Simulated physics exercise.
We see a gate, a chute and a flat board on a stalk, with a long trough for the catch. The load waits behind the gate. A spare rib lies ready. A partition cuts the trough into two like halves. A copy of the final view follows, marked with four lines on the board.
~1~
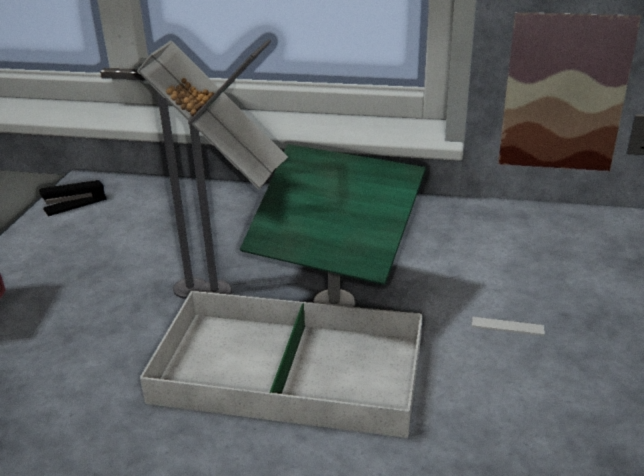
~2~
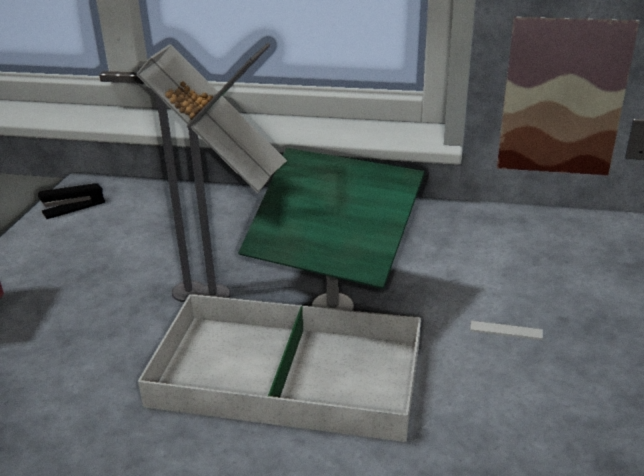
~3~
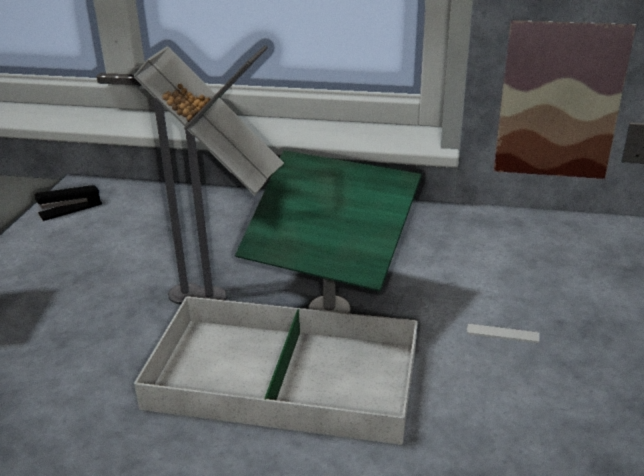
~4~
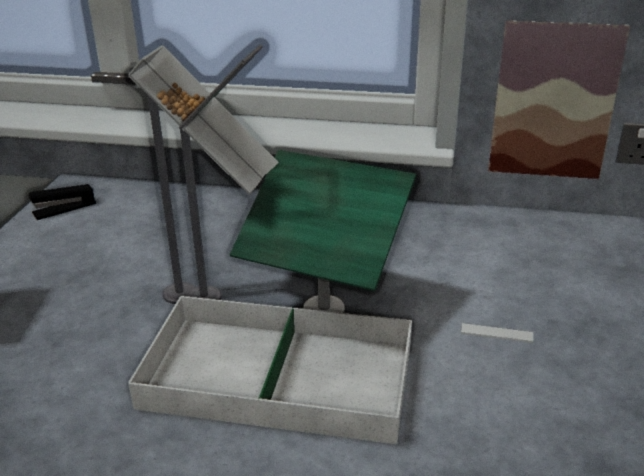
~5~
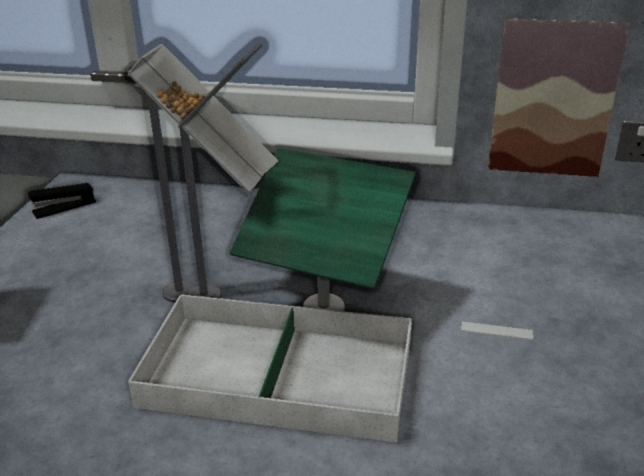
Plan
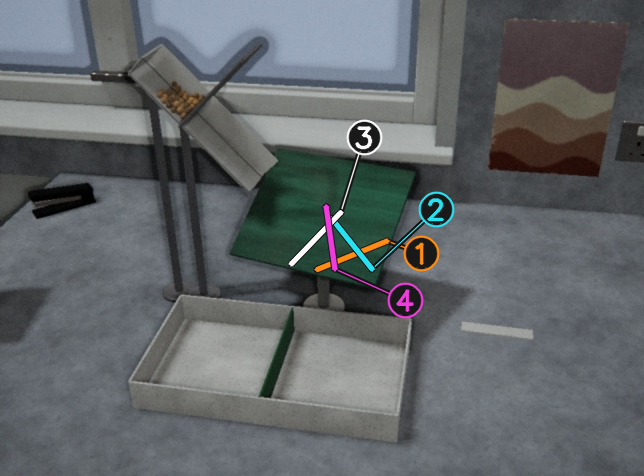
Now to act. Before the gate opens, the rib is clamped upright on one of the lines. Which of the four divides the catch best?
The best line is 1.
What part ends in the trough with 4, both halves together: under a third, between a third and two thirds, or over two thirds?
Over two thirds.
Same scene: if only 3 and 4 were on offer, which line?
Here it is line 4.
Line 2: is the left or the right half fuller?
The right half.
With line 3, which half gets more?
The left half.
On the marked copy, line 1 from (387, 241) to (317, 269); line 2 from (331, 218) to (372, 269); line 3 from (340, 212) to (291, 263); line 4 from (326, 206) to (334, 268).
Choosing 1, of what is caught, roughly half in the left half, roughly half in the right.
Choosing 2, of what is caught, roughly a quarter in the left half, the larger part in the right.
Choosing 3, of what is caught, almost all in the left half, about a tenth in the right.
Choosing 4, of what is caught, roughly a quarter in the left half, the larger part in the right.
